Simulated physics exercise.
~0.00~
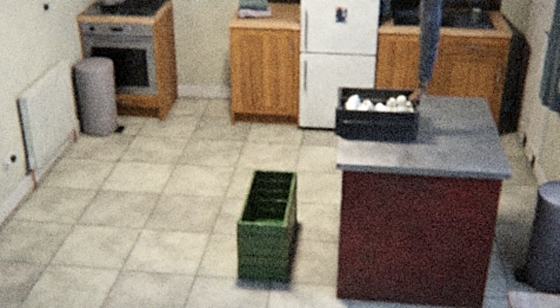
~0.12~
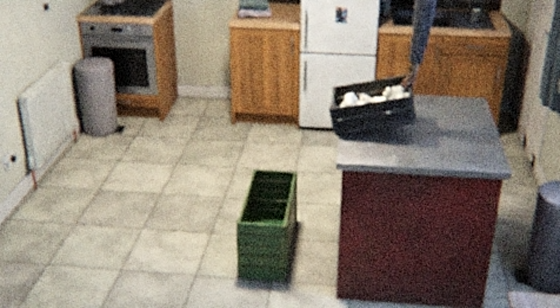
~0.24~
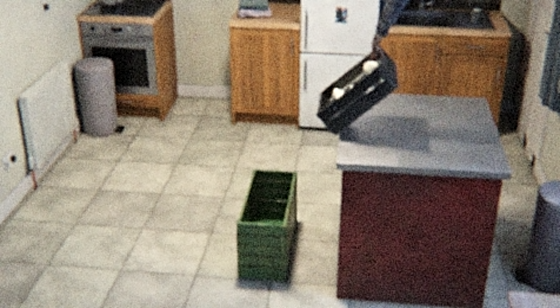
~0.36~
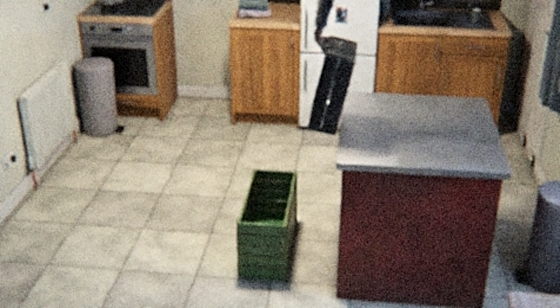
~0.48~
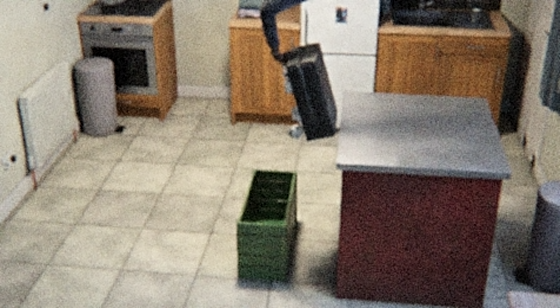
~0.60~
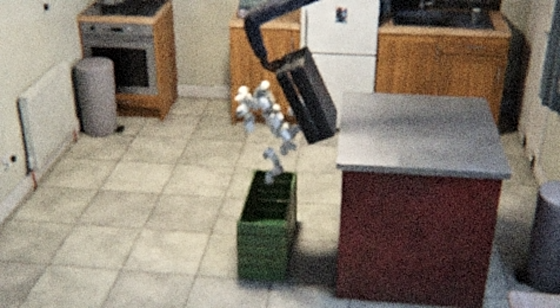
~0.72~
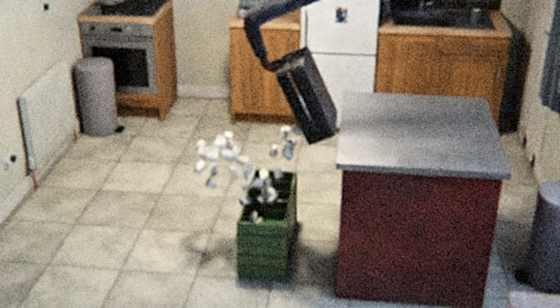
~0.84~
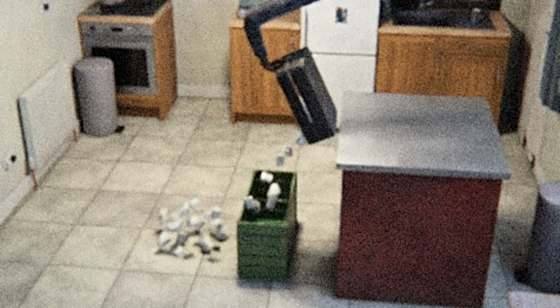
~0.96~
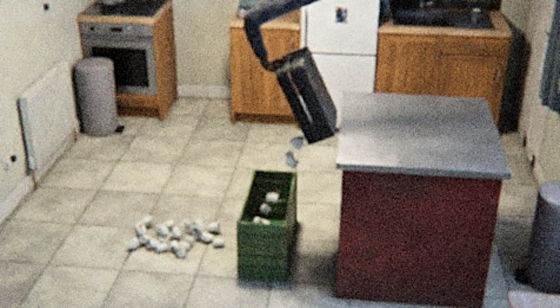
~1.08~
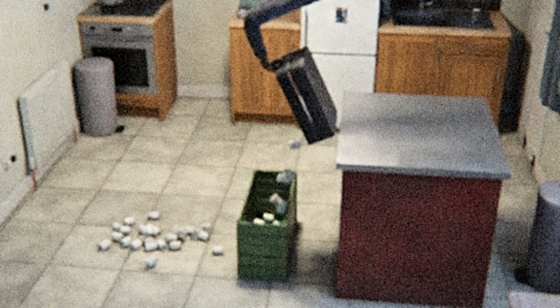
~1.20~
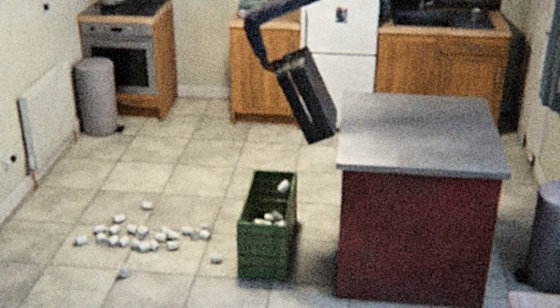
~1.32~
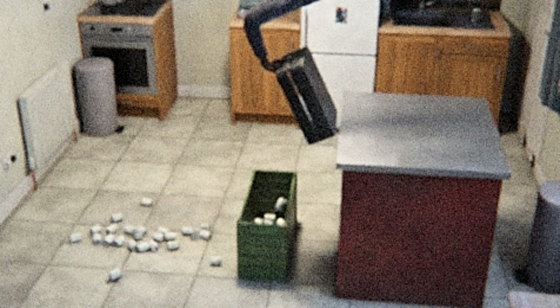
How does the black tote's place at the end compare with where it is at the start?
At the start it rests on the left part of the bench top, but at the end it is held in the air just left of the bench, a little higher in the view.
